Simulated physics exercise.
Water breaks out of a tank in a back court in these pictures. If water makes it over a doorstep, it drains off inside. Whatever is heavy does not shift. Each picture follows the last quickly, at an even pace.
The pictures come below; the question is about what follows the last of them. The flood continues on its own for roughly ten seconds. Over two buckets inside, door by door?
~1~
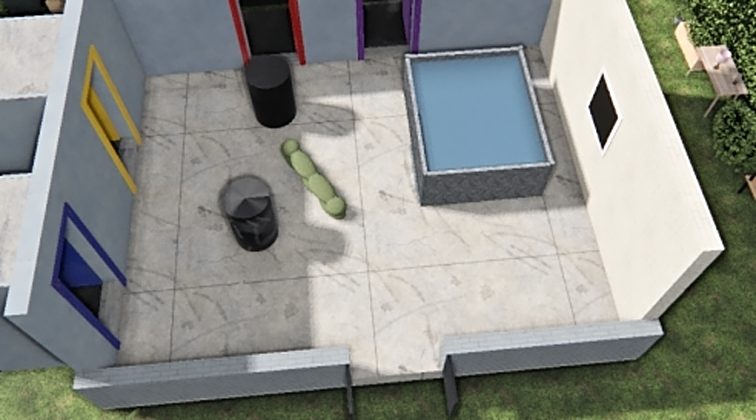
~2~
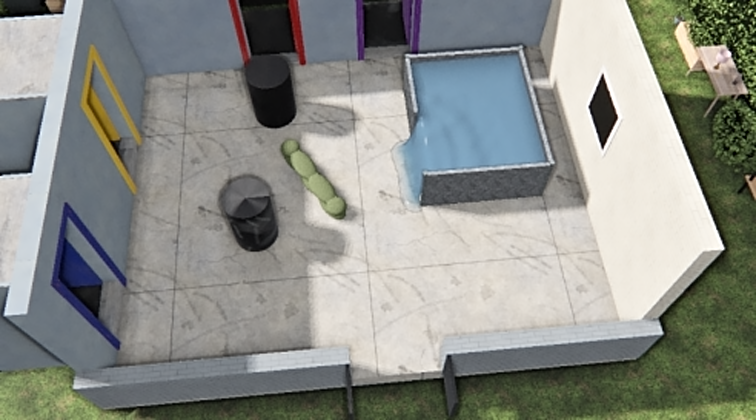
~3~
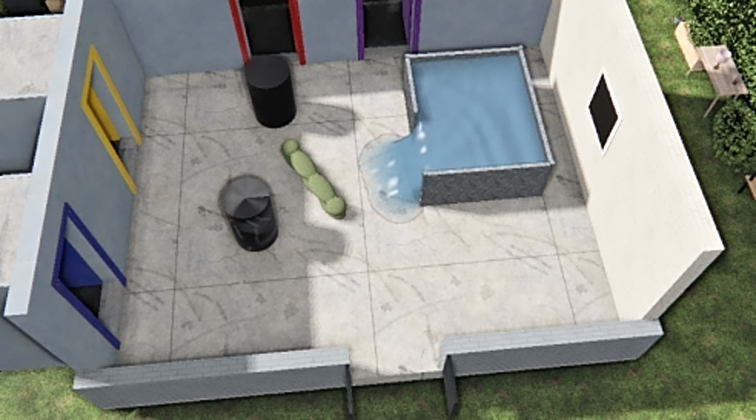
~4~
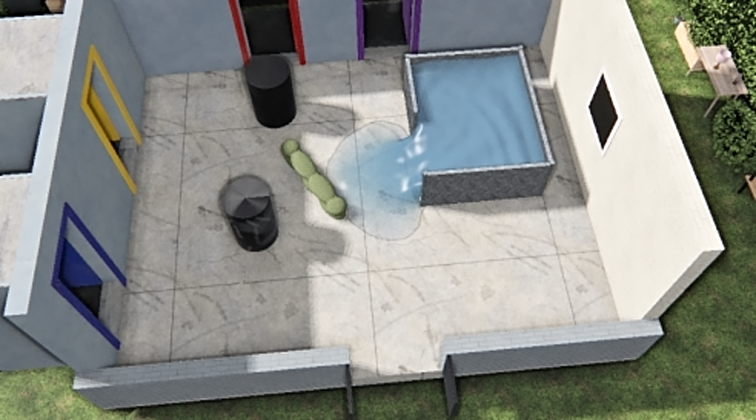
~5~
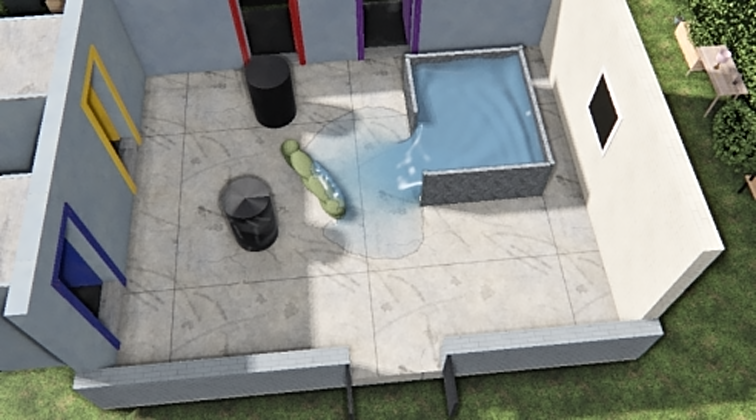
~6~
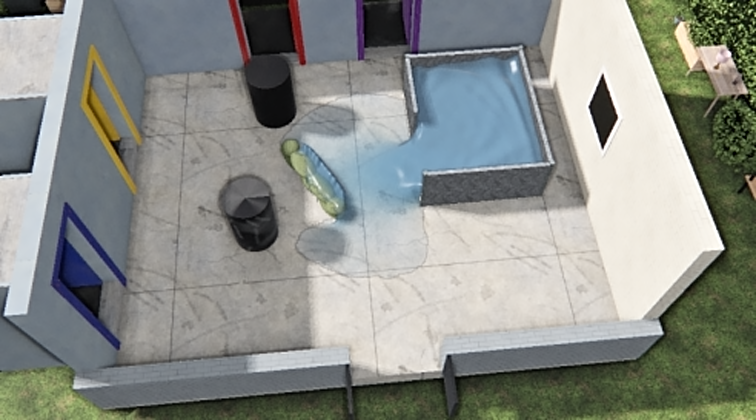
Purple door: Limit exceeded; yellow door: Limit not exceeded; blue door: Limit not exceeded; red door: Limit exceeded.
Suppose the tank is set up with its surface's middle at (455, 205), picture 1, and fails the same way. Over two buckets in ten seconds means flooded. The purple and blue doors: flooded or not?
The purple one stays under; the blue one goes over.
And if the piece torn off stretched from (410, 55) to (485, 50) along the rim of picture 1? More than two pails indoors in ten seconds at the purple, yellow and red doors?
Going door by door, purple overflows, then yellow falls below the limit, then red falls below the limit.
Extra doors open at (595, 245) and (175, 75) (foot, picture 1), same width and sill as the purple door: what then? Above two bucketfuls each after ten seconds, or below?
Taking them in order: The first door stays short, the second door exceeds it.
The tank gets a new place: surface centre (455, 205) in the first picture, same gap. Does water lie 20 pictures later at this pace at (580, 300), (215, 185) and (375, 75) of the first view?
Spared, hit, spared.
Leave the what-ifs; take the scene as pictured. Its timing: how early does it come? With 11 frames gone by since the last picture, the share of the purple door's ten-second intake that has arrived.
My figure is 0 in a hundred.
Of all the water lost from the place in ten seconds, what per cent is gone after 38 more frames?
Near 55 in a hundred.
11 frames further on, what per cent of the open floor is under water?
About 55 %.
A moment on, water covers 30 % of the floor; the purple door not reached, the yellow door not reached, the blue door not reached, the red door wet at the sill, nothing in.
Next, water covers 55 % of the floor; the purple door wet at the sill, nothing in, the yellow door wet at the sill, nothing in, the blue door not reached, the red door over two buckets in.
Then, water covers 70 % of the floor; the purple door under two buckets in, the yellow door wet at the sill, nothing in, the blue door wet at the sill, nothing in, the red door far over two buckets in.
Later, water covers 80 % of the floor; the purple door over two buckets in, the yellow door wet at the sill, nothing in, the blue door wet at the sill, nothing in, the red door far over two buckets in.
In the end, water covers 90 % of the floor; the purple door over two buckets in, the yellow door wet at the sill, nothing in, the blue door wet at the sill, nothing in, the red door far over two buckets in.
